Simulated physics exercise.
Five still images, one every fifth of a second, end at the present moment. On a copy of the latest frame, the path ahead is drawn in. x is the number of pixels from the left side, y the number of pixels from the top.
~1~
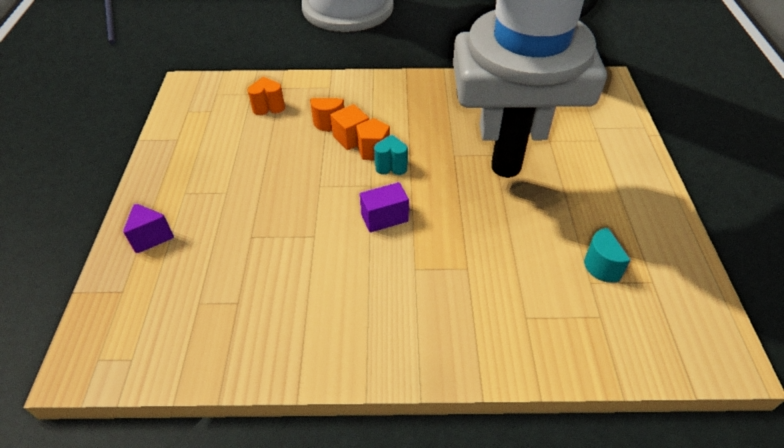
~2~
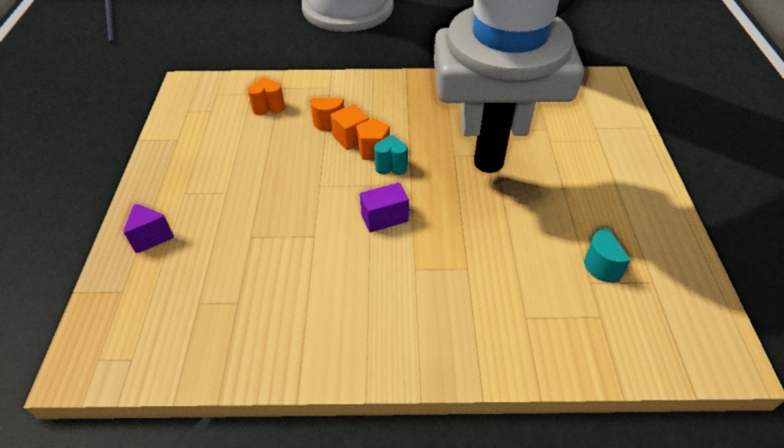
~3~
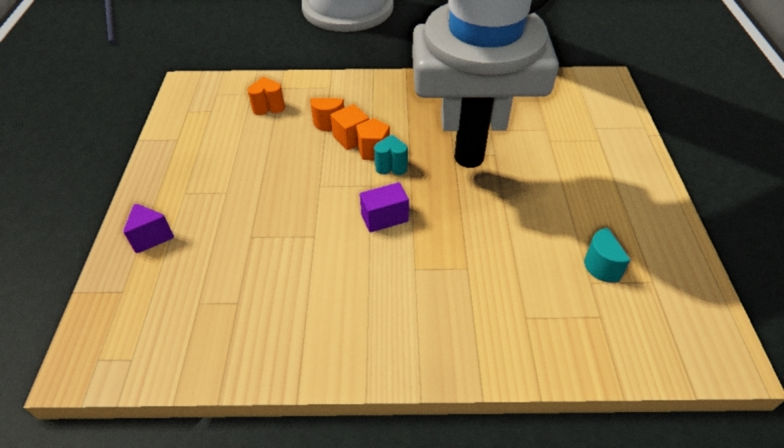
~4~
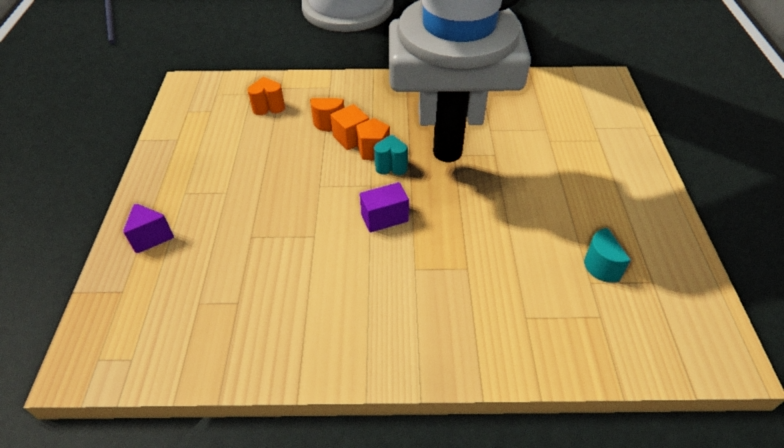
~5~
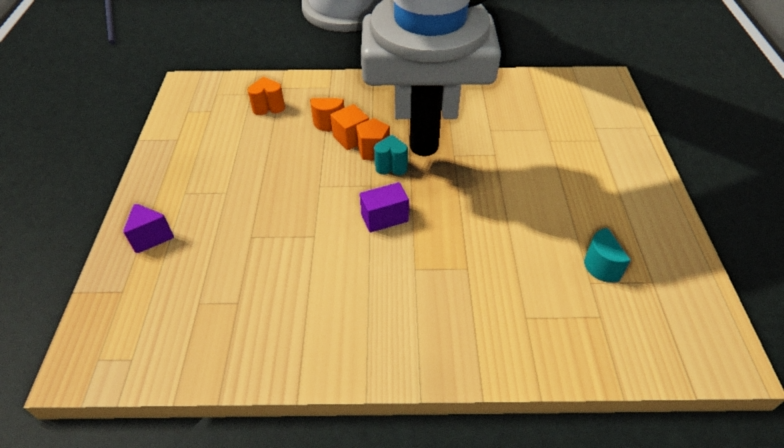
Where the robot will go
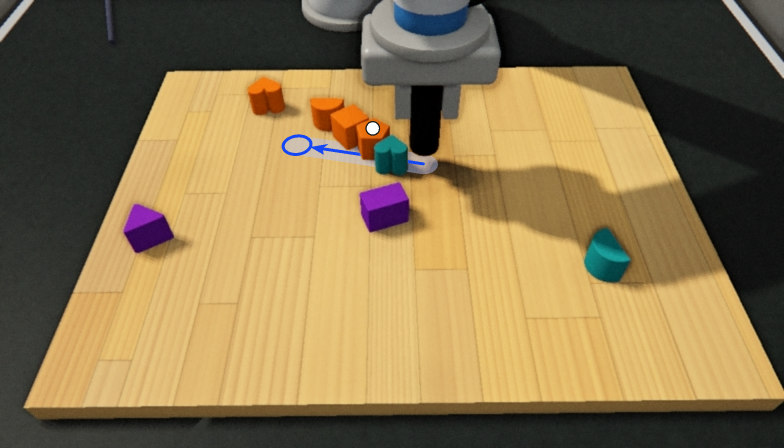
A robot arm with a black peg moved steadily left across the wooden board, closing in on the turquoise heart block beside a row of orange blocks, while all the blocks stayed still.
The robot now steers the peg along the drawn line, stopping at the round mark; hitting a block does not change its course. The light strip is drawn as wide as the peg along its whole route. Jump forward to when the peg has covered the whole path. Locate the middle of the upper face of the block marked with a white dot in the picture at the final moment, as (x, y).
Its top middle: (284, 106).
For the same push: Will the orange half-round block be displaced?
Going by the path, yes.
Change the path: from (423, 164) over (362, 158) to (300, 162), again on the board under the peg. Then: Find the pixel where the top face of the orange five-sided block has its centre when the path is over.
The middle of its top is at (304, 120).
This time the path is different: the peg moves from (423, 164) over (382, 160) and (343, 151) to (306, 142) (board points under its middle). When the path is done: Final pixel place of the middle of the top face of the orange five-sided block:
Located at (292, 104).
Path on the board, from (423, 164) to (297, 145); the dot is on the orange five-sided block.
What follows on the original path. One third of the way, peg (380, 142); orange half-round block (320, 98); orange square piece (338, 110); orange five-sided block (355, 125); turquoise heart block (365, 151), turned 20° anticlockwise.
Two thirds of the way, peg (336, 135); orange half-round block (310, 83), turned 20° clockwise; orange square piece (319, 98), turned 35° clockwise; orange five-sided block (317, 116), turned 30° clockwise; turquoise heart block (362, 151), turned 35° anticlockwise.
At the end, peg (294, 129); orange half-round block (312, 77), turned 15° clockwise; orange square piece (314, 94), turned 55° clockwise; orange five-sided block (284, 106), turned 60° clockwise; turquoise heart block (362, 151), turned 35° anticlockwise.
